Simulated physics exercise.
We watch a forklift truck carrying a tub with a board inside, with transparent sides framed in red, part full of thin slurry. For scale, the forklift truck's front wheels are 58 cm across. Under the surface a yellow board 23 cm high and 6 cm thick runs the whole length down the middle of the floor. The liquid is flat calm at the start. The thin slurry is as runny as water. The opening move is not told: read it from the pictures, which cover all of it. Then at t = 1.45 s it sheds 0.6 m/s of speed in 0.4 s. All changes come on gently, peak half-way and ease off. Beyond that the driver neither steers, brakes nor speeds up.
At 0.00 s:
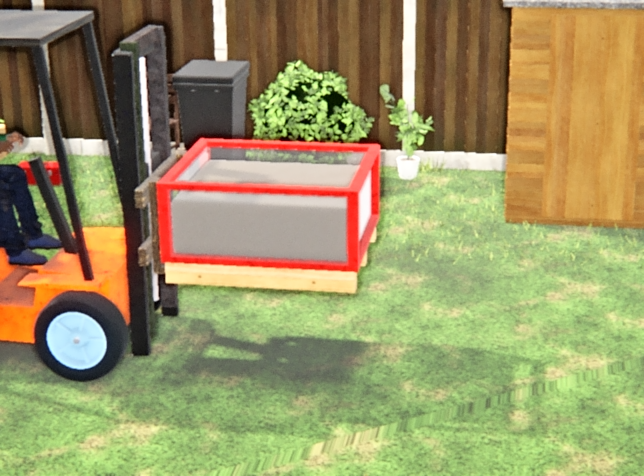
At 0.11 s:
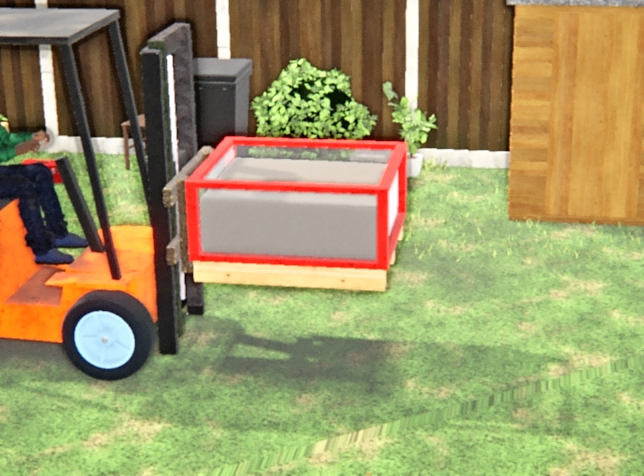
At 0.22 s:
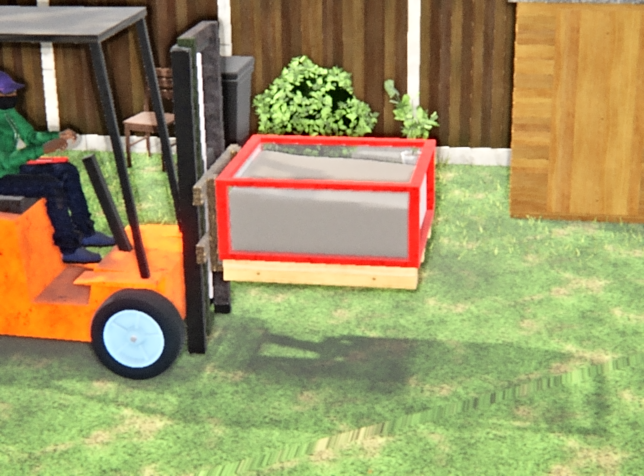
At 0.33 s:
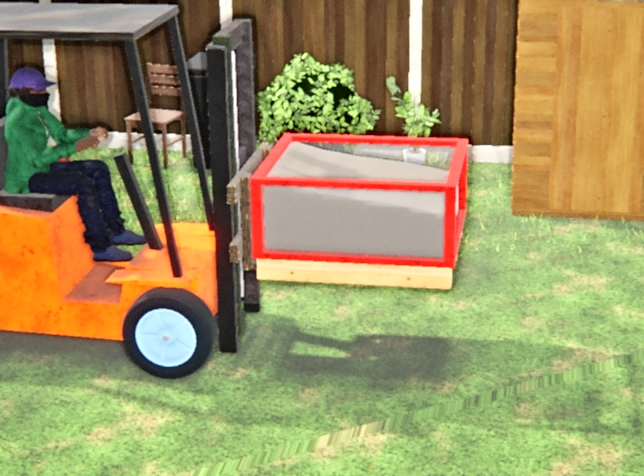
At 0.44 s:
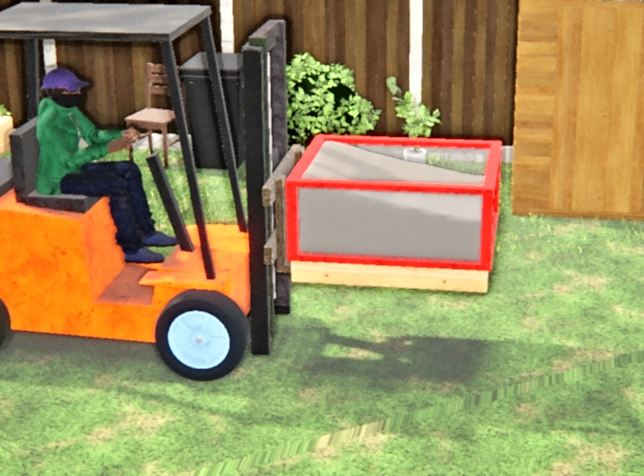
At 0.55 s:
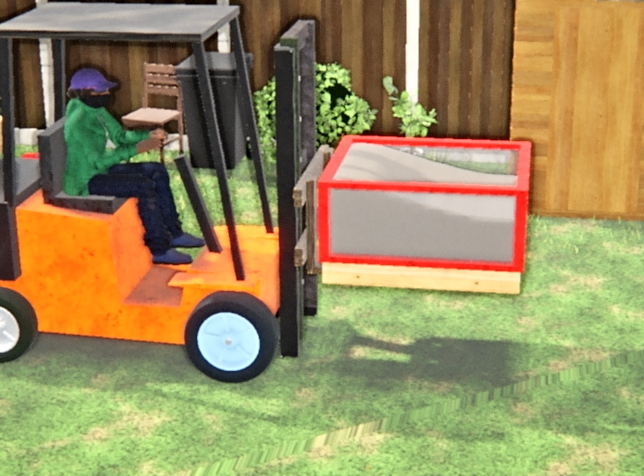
An orange forklift rolls steadily to the right across a sunlit lawn, seen from the side and slightly above by a still camera. Its driver, in a green top and purple cap, sits at left, while a red-framed clear tub of grey liquid rides on a pale wooden base before a brown fence, bush and wooden cabinet. The liquid starts level, then gradually slopes up toward the forklift.
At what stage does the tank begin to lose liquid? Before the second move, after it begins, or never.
The first spill: Never.
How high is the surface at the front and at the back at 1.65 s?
About 34 cm in front and 34 cm behind.
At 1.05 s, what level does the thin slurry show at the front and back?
About 42 cm in front and 28 cm behind.
By 1.05 s front 41 cm, middle 33 cm, back 28 cm above the floor; no loss so far.
By 1.65 s front 33 cm, middle 35 cm, back 33 cm above the floor; no loss so far.
By 2.35 s front 34 cm, middle 35 cm, back 31 cm above the floor; no loss so far.
By 4.84 s there is no loss.
